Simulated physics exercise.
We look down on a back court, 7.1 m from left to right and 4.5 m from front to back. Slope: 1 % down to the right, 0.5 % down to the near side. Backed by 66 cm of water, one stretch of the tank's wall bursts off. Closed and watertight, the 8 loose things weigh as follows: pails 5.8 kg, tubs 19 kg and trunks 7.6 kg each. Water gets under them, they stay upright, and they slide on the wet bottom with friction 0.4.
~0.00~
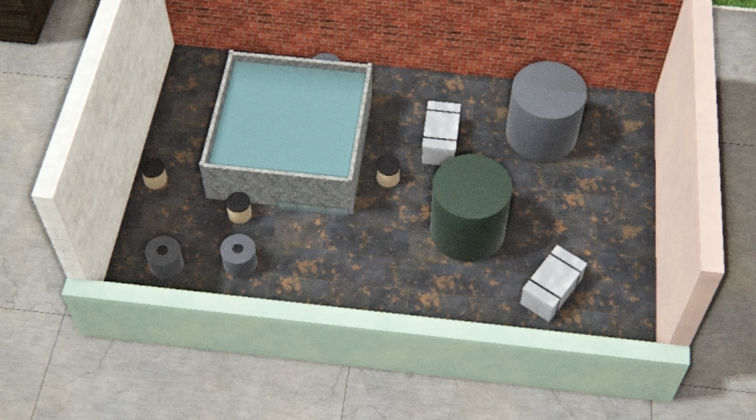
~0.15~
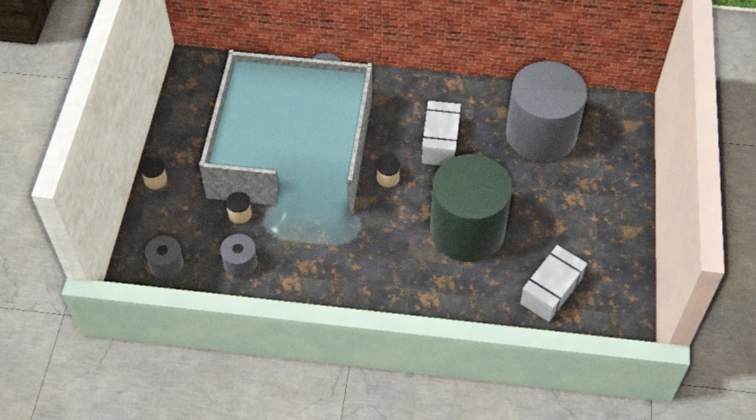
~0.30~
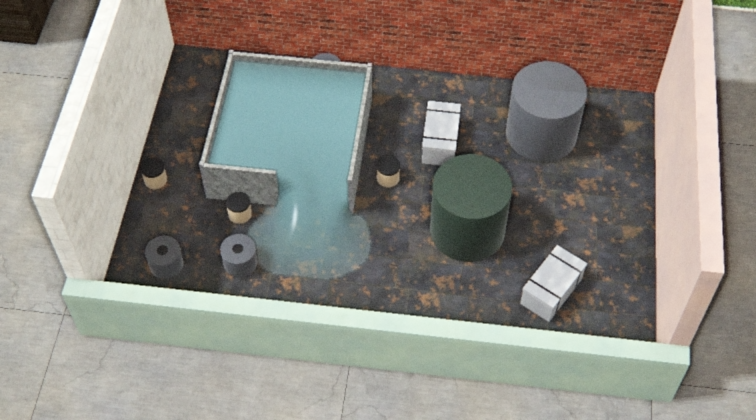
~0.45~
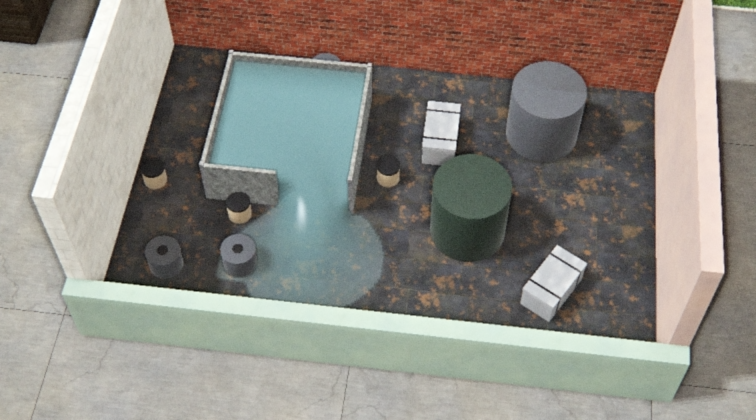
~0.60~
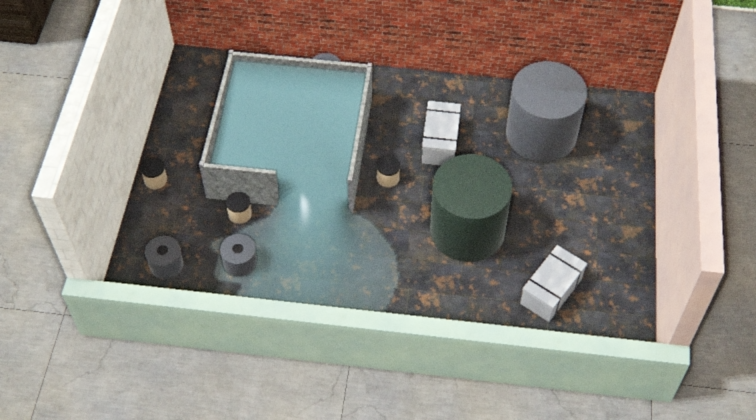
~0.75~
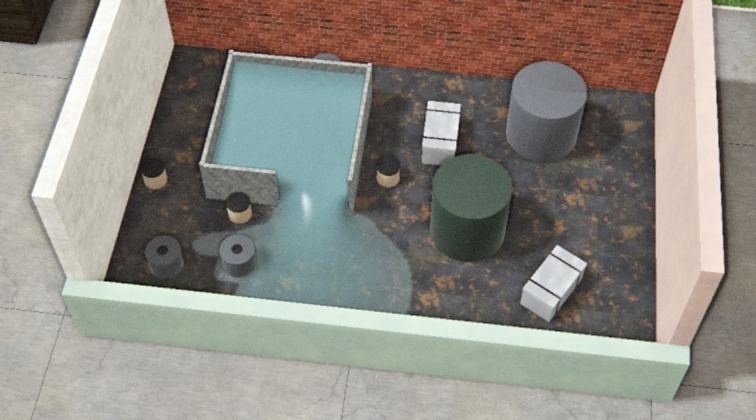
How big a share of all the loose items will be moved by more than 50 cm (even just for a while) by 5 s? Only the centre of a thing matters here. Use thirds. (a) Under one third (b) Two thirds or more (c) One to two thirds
Option c: One to two thirds.
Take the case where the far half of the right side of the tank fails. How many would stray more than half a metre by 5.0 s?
Result: 2.
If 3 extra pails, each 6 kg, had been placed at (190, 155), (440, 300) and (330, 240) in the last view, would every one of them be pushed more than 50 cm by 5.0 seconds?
Going through them in turn, I'd say beyond, beyond and beyond.
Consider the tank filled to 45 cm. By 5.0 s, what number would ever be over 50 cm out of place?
The count would be 2.
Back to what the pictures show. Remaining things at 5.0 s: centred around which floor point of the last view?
They're centred close to (333, 153).
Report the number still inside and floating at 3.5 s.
The number is 0.
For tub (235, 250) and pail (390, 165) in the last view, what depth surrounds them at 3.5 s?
First about 5 cm, second about 0 cm.
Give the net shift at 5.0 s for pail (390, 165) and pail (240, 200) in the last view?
Distances: 0 cm; 50 cm.
After 1.1 s 0 of 8 are over 50 cm from their spots; 0 afloat.
After 2.2 s 0 of 8 are over 50 cm from their spots; 0 afloat.
After 3.5 s 3 of 8 are over 50 cm from their spots; 0 afloat.
After 5.0 s 3 of 8 are over 50 cm from their spots, and 3 have been at some point; 3 afloat.
